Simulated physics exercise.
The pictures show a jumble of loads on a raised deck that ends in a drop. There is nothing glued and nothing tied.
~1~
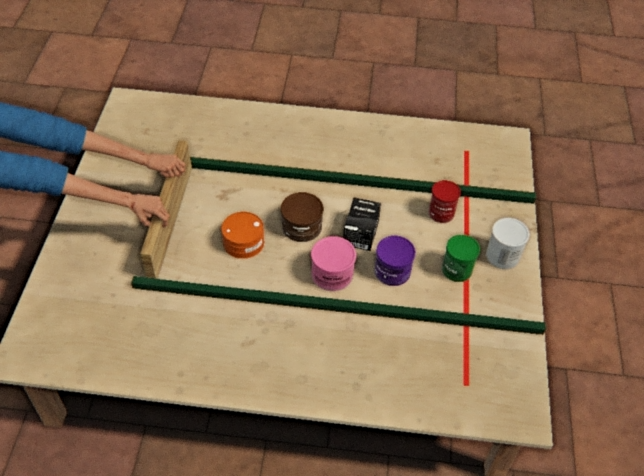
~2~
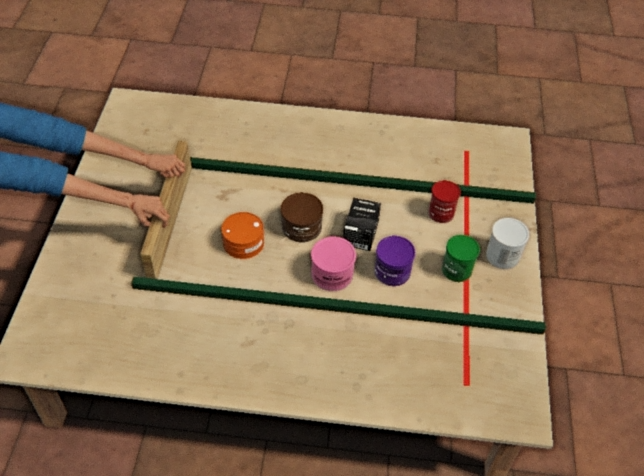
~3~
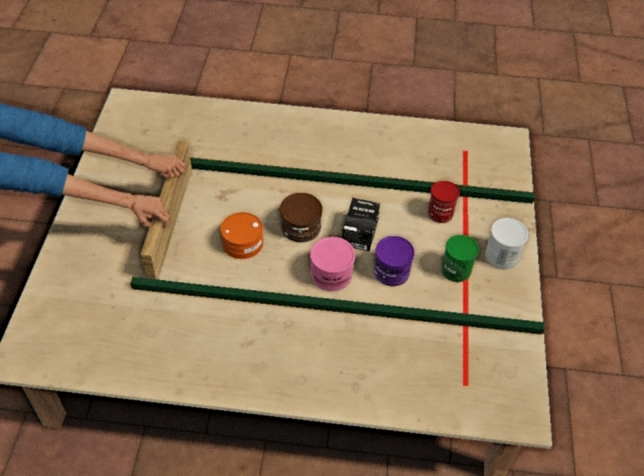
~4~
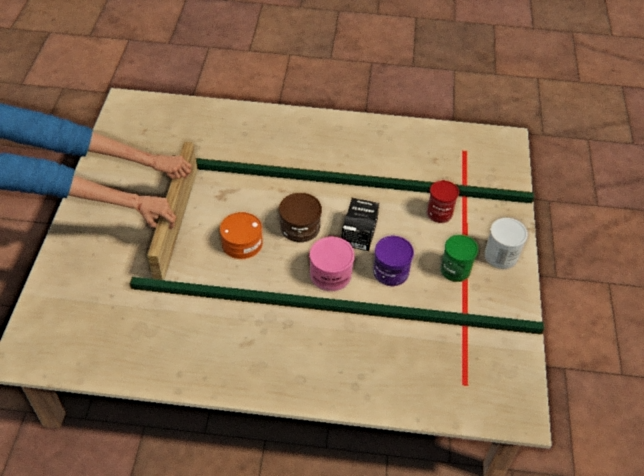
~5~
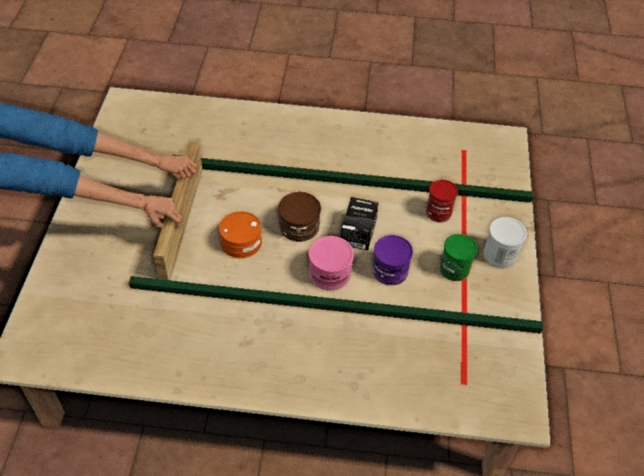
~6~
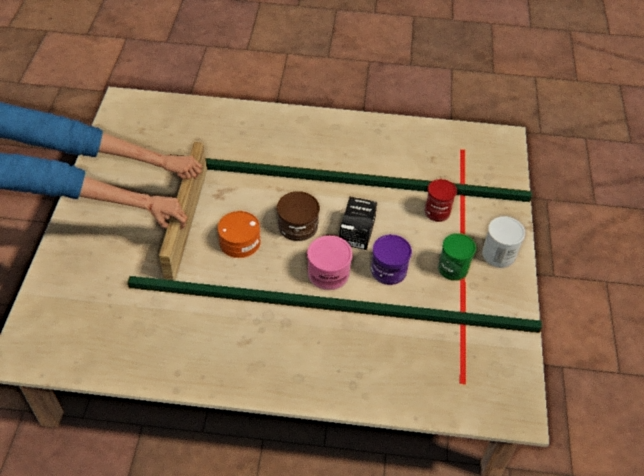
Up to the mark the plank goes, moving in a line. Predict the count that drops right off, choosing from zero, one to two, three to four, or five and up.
The count is one to two.
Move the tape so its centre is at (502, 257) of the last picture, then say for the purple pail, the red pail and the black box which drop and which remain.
The purple pail leaves the top, the red pail keeps its place and the black box leaves the top.
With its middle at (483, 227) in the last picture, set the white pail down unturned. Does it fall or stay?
Placed like that, it leaves the surface.
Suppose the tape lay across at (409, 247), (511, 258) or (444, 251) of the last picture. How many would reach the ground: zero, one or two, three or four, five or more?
Zero; three to four; just one or two.
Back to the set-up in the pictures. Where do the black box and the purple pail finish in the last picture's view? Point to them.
Near (521, 238) and (522, 277).
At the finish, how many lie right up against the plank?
All in all, 4.
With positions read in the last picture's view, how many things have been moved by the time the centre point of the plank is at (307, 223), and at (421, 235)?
At the first point the count is 4, at the second it's 8.
Soon after, none off yet; white pail at rest near (503, 243); green pail at rest near (456, 258); red pail at rest near (440, 201).
At rest, the number that fall off is one or two; fallen, green pail and white pail.
